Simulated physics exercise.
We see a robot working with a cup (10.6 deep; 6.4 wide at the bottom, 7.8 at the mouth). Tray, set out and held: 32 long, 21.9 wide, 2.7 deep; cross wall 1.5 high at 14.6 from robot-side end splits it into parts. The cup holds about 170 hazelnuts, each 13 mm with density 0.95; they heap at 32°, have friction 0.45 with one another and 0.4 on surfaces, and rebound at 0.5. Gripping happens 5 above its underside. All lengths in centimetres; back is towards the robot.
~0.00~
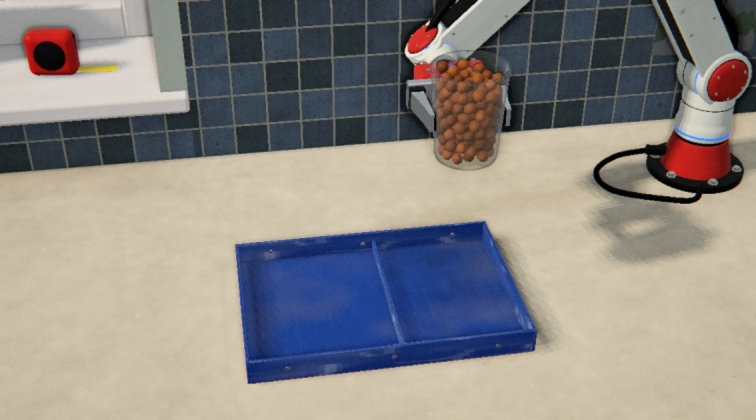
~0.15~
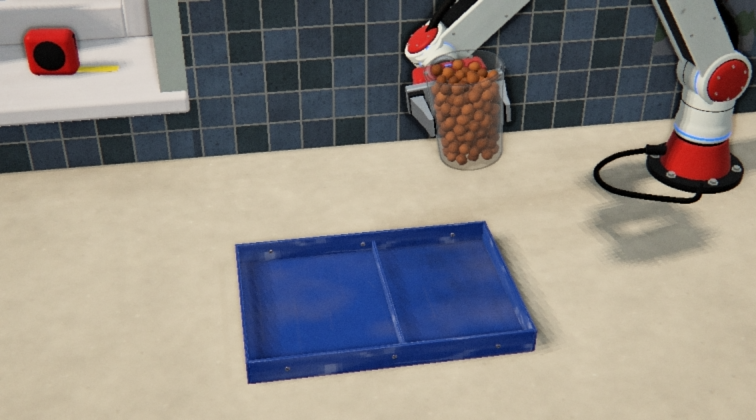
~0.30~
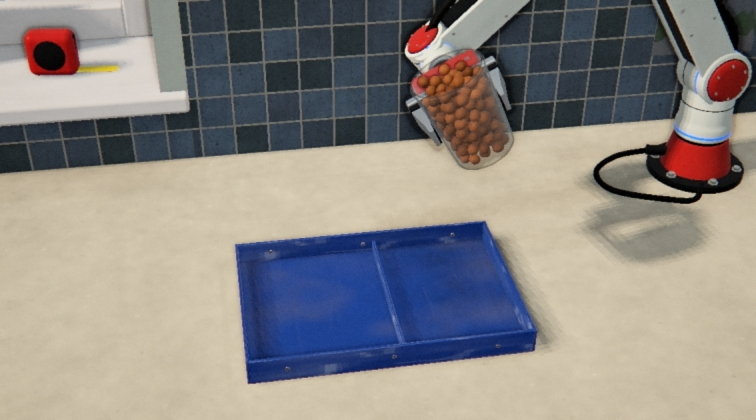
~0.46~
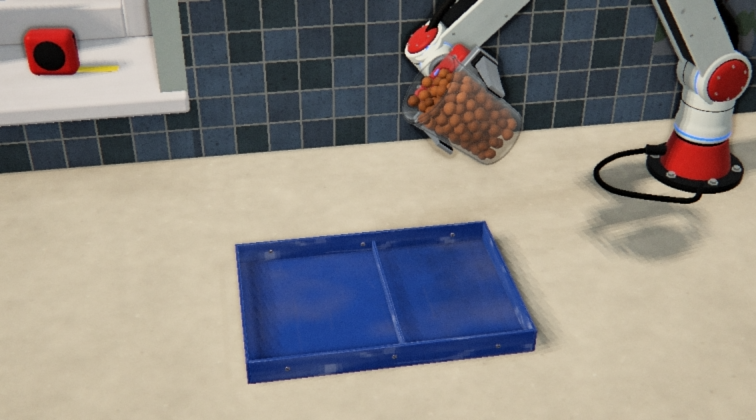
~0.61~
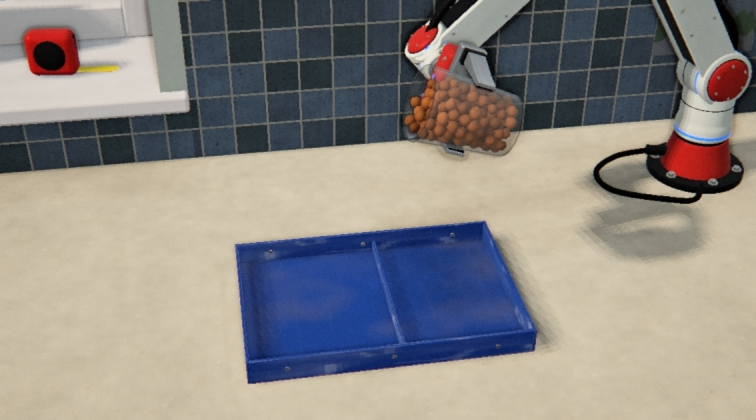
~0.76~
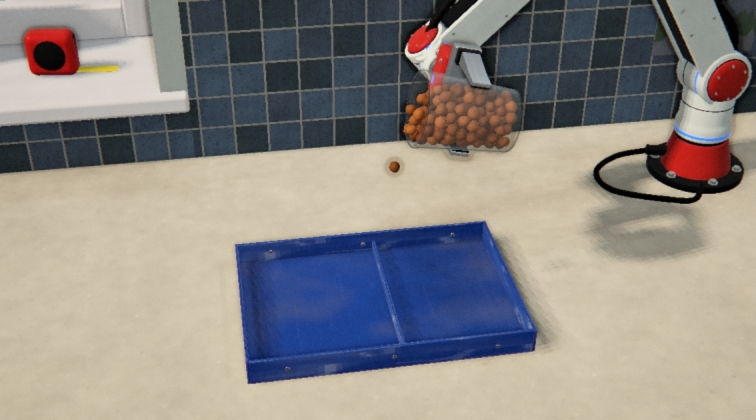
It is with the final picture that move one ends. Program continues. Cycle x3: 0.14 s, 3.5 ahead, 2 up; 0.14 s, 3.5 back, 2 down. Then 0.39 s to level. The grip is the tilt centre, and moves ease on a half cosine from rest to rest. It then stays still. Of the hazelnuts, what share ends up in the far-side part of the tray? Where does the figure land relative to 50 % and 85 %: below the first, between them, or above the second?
It lands between 50 and 85 %.
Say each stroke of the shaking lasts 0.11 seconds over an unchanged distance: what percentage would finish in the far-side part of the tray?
Estimate: Near 70 per cent.
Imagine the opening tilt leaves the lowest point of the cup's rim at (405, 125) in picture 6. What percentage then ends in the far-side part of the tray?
Roughly 30 percent, give or take.
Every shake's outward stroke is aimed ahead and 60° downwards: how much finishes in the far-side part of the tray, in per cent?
It comes to around 15 percent.
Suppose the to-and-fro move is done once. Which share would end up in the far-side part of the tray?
Roughly 40 percent.
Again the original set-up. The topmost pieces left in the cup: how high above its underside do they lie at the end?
Around 5.5 cm above the underside.
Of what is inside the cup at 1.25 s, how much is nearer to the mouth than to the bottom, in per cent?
Around 70 percent.
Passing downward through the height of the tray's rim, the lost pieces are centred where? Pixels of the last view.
Around (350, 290).
After 1.25 s, tilted 77° forward, highest piece 27 above the table; 99 in the cup, 54 in the far-side part, 2 in the robot-side part, 13 in flight or on a rim.
After 1.74 s, tilted 54° forward, highest piece 26 above the table; 97 in the far-side part, 55 in the cup, 12 in the robot-side part, 4 in flight or on a rim.
After 2.19 s, level, highest piece 25 above the table; 98 in the far-side part, 55 in the cup, 14 in the robot-side part, 1 on the table or floor.
After 3.24 s, level, highest piece 25 above the table; 98 in the far-side part, 55 in the cup, 14 in the robot-side part, 1 on the table or floor.
At rest, 98 in the far-side part, 55 in the cup, 14 in the robot-side part, 1 on the table or floor. That is 58 % in the far-side part of the tray.
